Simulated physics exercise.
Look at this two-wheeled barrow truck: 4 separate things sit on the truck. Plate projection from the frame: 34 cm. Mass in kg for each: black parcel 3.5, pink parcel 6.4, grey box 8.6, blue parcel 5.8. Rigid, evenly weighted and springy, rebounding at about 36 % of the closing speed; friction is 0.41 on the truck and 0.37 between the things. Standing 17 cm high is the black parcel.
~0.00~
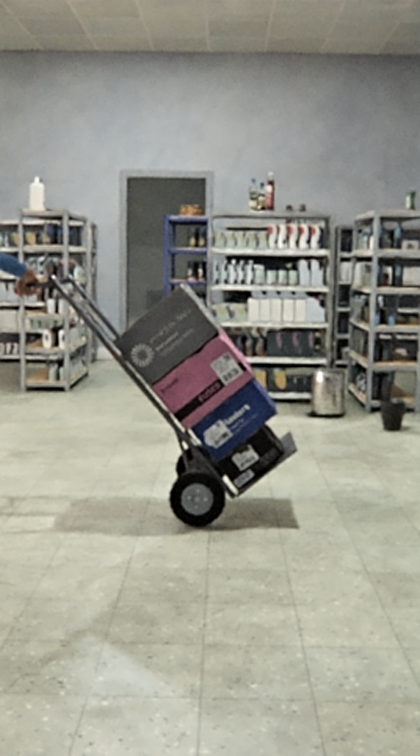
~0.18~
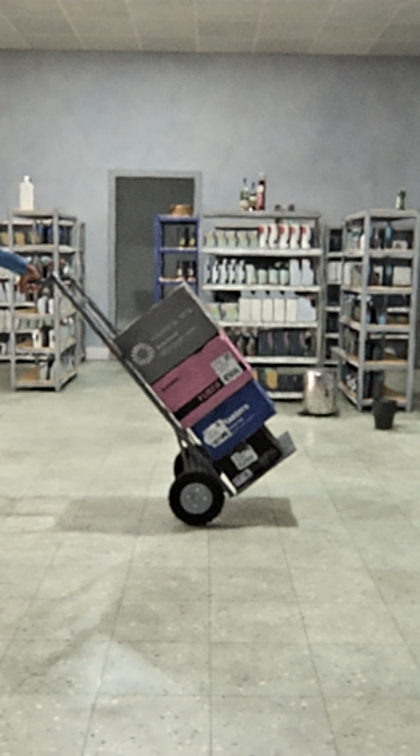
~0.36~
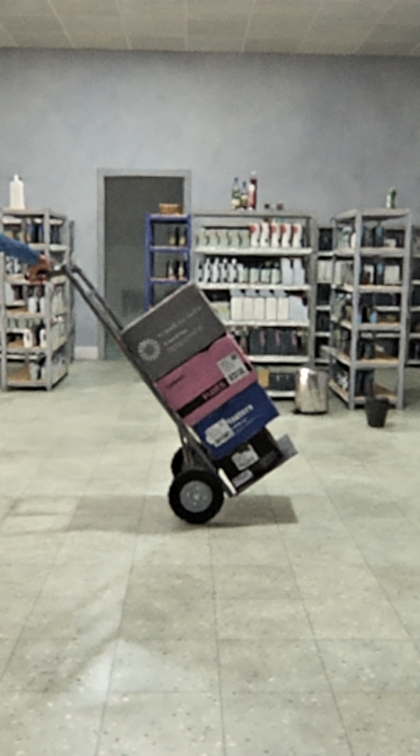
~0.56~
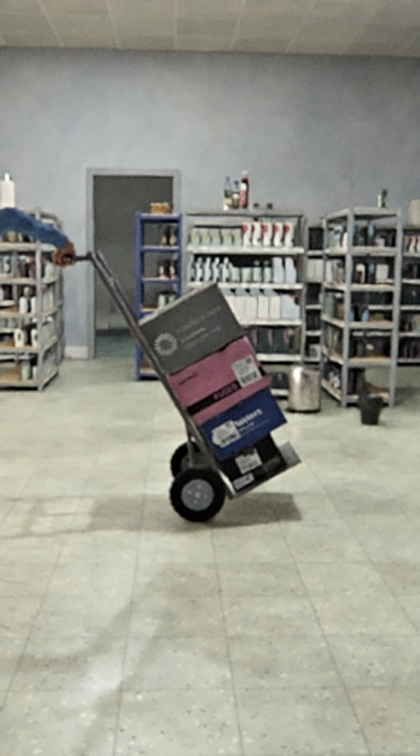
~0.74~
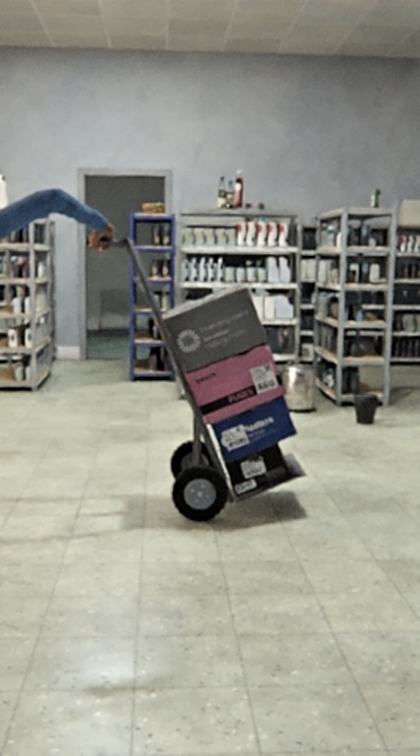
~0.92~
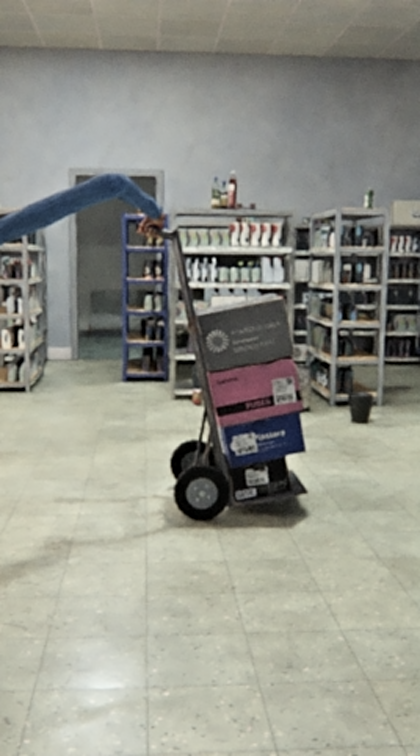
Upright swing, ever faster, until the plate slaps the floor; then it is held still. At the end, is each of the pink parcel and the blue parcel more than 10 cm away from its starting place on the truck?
Pink parcel: Yes, further; blue parcel: Yes, further.
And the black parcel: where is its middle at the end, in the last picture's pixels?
Resting point, approx. (305, 472) px.
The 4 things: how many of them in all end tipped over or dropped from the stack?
That comes to 4.
After 1.82 s, truck upright; grey box now dropped from the stack; pink parcel tipped 32° from how it sat near (326, 405); blue parcel tipped 32° from how it sat near (300, 445).
After 2.32 s, truck upright; pink parcel and blue parcel now dropped from the stack; black parcel on its side.
At rest (3.5 s), dropped from the stack, pink parcel, grey box and blue parcel; tipped over on the truck, black parcel. Seen from the same camera at the end, blue parcel near (344, 465).
